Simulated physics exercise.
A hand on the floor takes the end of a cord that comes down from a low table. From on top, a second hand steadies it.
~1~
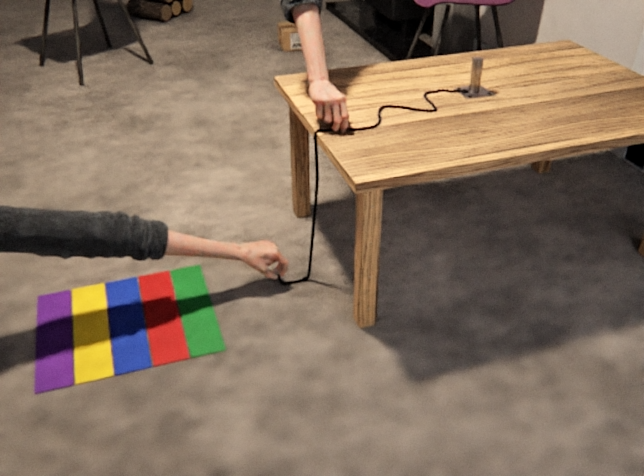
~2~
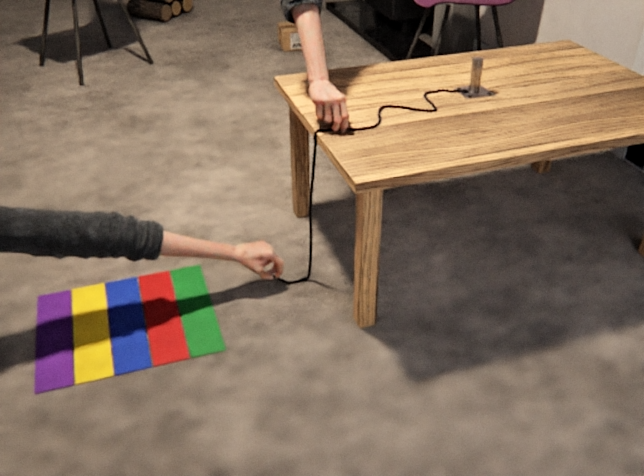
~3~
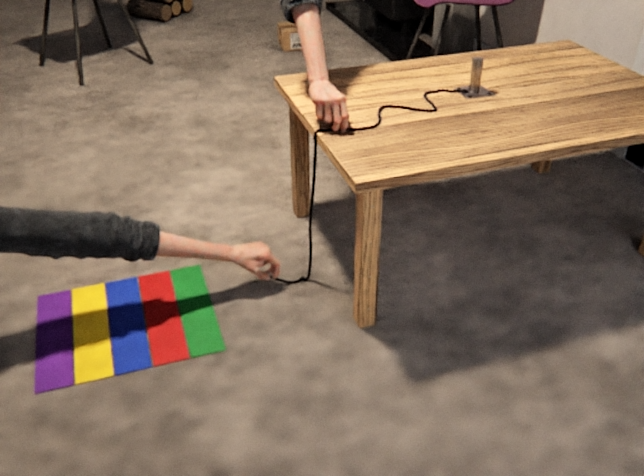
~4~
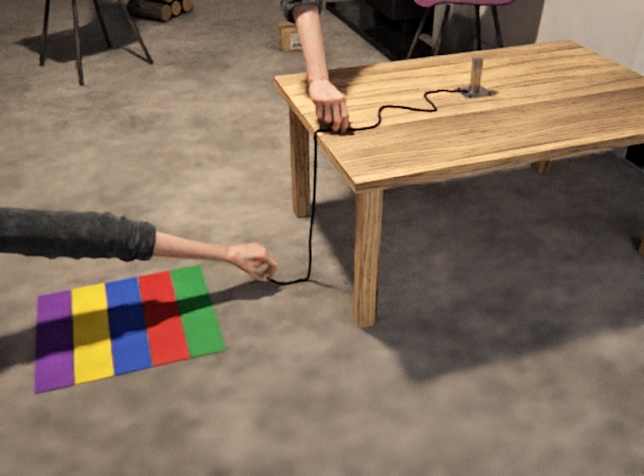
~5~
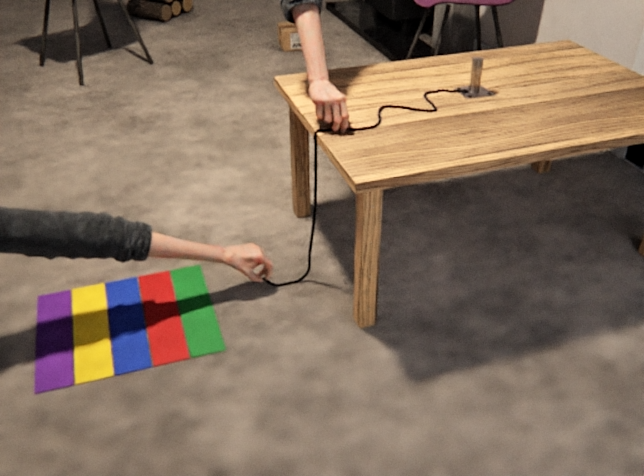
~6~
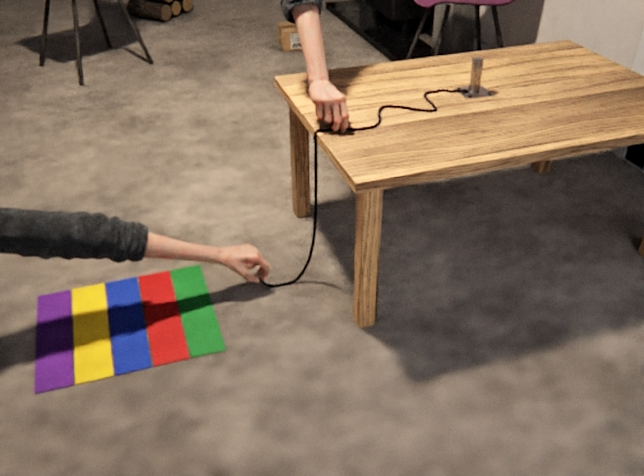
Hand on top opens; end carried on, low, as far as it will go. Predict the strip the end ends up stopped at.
The end ends up at the yellow strip.
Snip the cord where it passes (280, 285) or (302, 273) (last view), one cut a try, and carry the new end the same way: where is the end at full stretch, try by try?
For the first cut it's about (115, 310), and for the second about (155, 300).
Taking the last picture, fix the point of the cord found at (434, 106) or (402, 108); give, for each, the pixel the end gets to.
First try near (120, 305), second near (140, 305).
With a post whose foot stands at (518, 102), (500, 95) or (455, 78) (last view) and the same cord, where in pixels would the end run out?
Estimated pixels per try: (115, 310); (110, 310); (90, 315).
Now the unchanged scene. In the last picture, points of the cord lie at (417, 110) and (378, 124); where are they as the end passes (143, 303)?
(378, 114) and (313, 136).
A little later, end near (143, 303); over red.
Next, end near (105, 311); over yellow.
When it is tight, end near (83, 315); over yellow. It gets as far as the yellow strip.
